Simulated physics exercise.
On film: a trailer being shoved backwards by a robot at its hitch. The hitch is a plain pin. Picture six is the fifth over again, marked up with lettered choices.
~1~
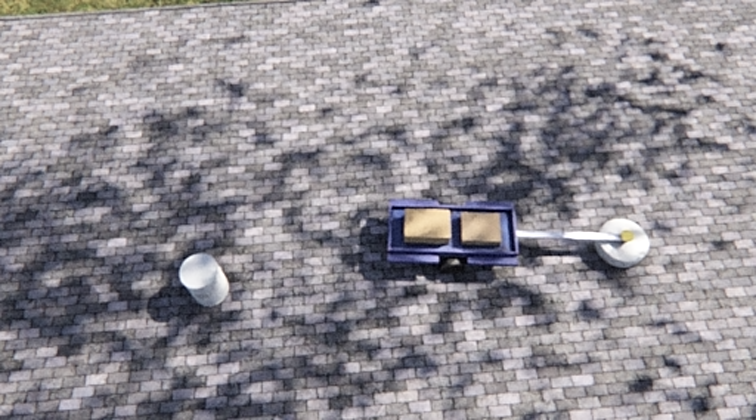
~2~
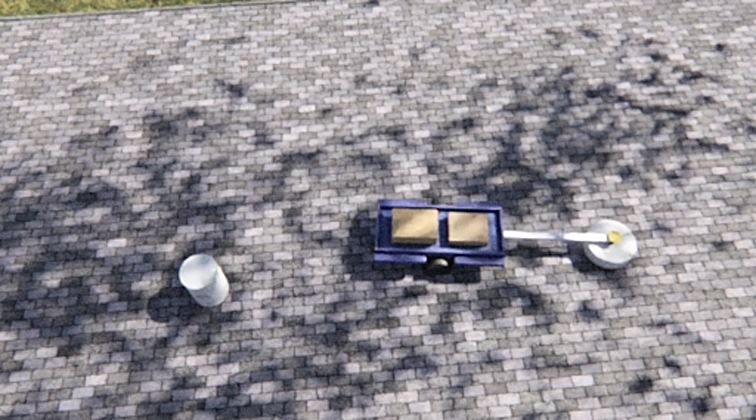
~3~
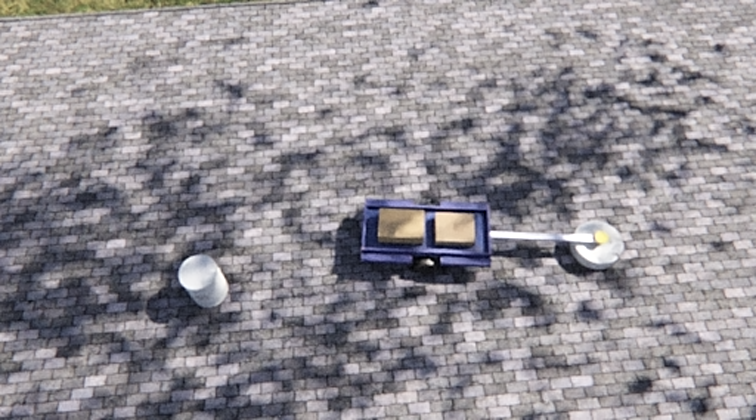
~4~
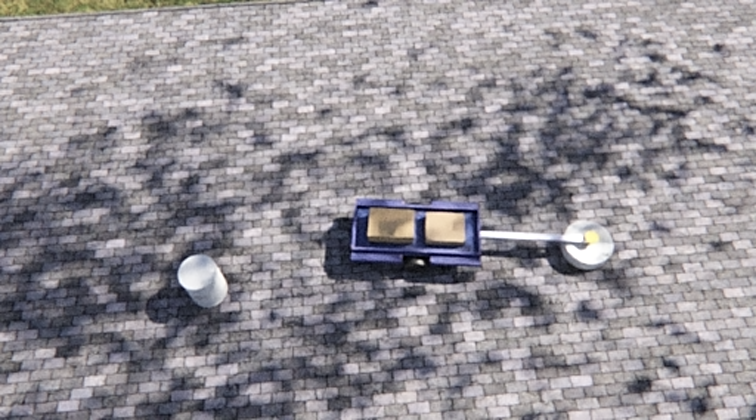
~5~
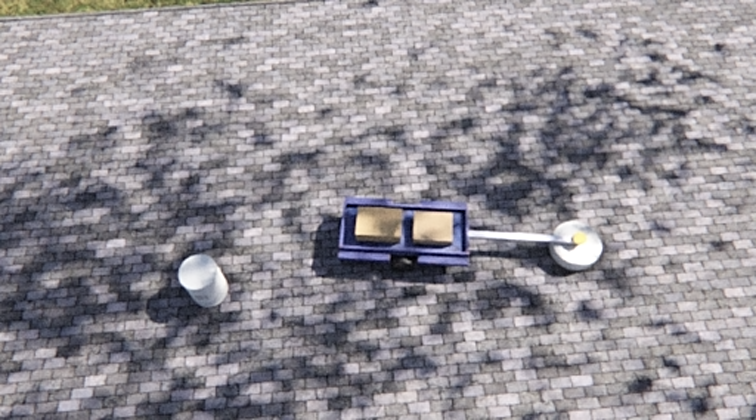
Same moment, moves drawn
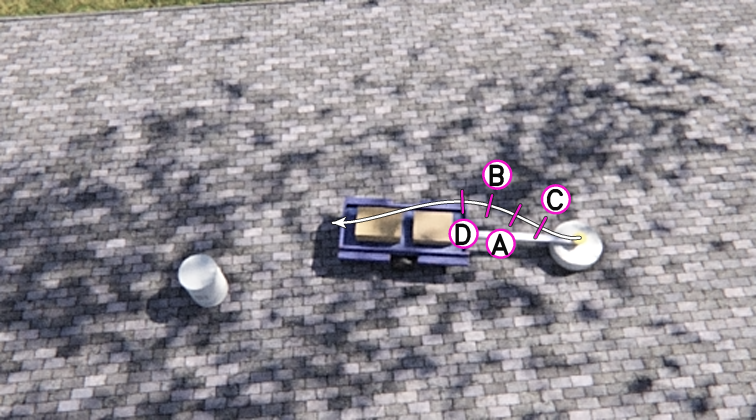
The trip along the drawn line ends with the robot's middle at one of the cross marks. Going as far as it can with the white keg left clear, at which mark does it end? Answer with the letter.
Mark D.
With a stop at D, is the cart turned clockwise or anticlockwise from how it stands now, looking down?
Anticlockwise.
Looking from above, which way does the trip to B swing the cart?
For that mark, anticlockwise.
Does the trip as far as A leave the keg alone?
For that mark, yes.
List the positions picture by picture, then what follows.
The first picture shows robot (623, 241); blue cart (452, 231); white keg (211, 289).
The second picture shows robot (610, 242); blue cart (439, 231); white keg (211, 290).
The third picture shows robot (597, 243); blue cart (426, 231); white keg (210, 291).
The fourth picture shows robot (588, 243); blue cart (416, 230); white keg (210, 290).
The fifth picture shows robot (576, 244); blue cart (404, 229); white keg (210, 290).
On the marked copy, A at (515, 215); B at (489, 206); C at (541, 228); D at (463, 202); the route from (580, 238) via (456, 202) to (333, 223).
Following D. Soon after the start, robot (535, 232), cart (364, 228).
Later, robot (496, 215), cart (329, 230).
In the end, robot (461, 208), cart (295, 236); nothing has been touched.
As for the rest, A is safe but short; B is safe but short; C is safe but short.
